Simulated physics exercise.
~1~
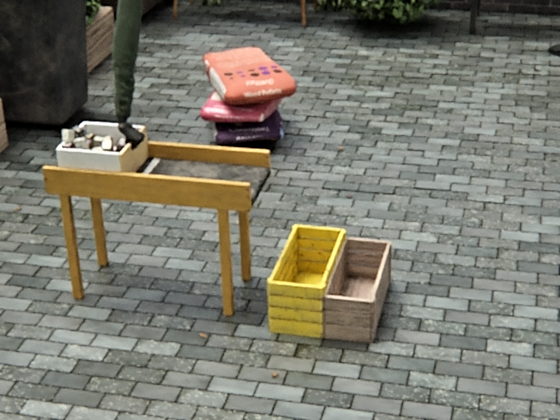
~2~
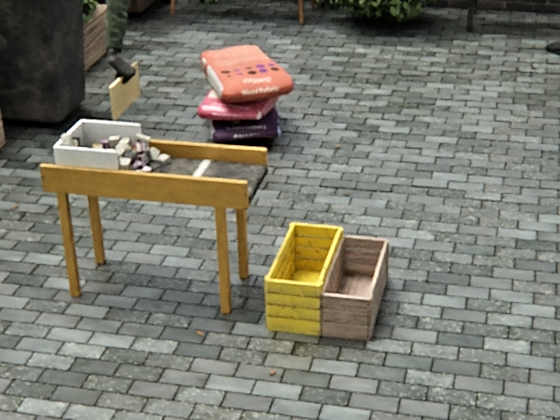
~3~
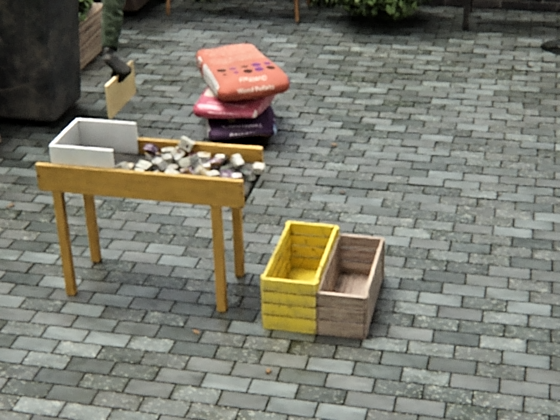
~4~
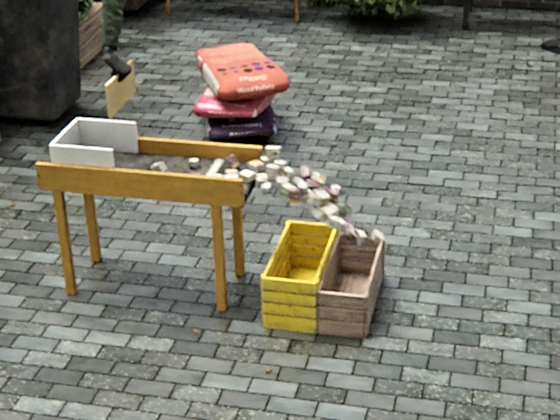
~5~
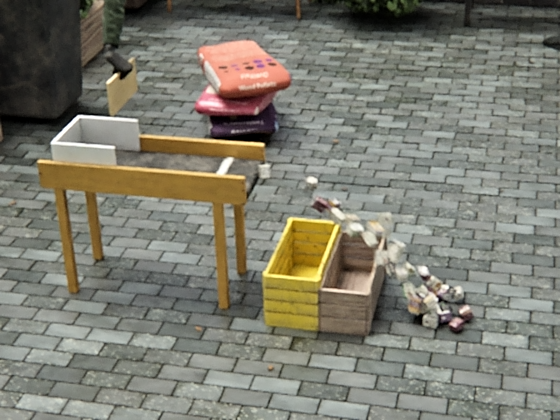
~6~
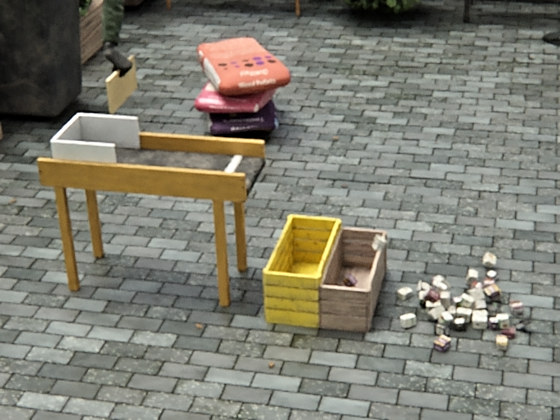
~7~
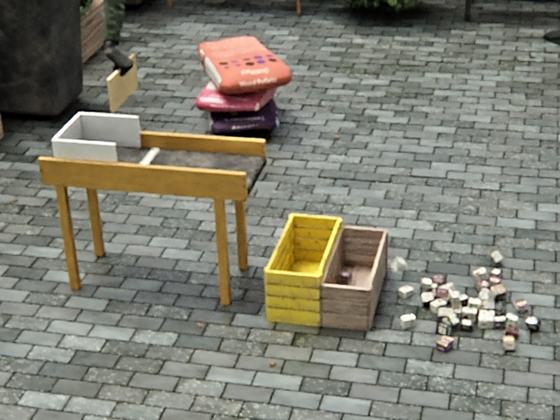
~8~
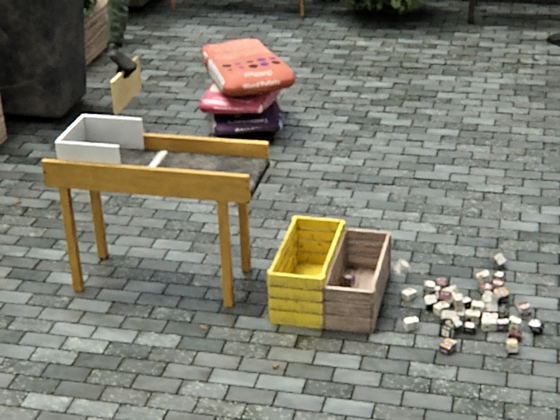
At first, a pile of small pale and dark blocks sits in a white pen on a raised wooden-framed belt, with a yellow tote and a wooden tote on the paving below. The gate lifts, and the blocks begin sliding right along the belt, spreading out as they leave the pen. They reach the end and pour off in a long arc that passes over the yellow tote. Most fly beyond the wooden tote as well, hitting the paving and scattering to the right. Finally the blocks lie still in a loose patch on the ground, with just one inside the wooden tote.
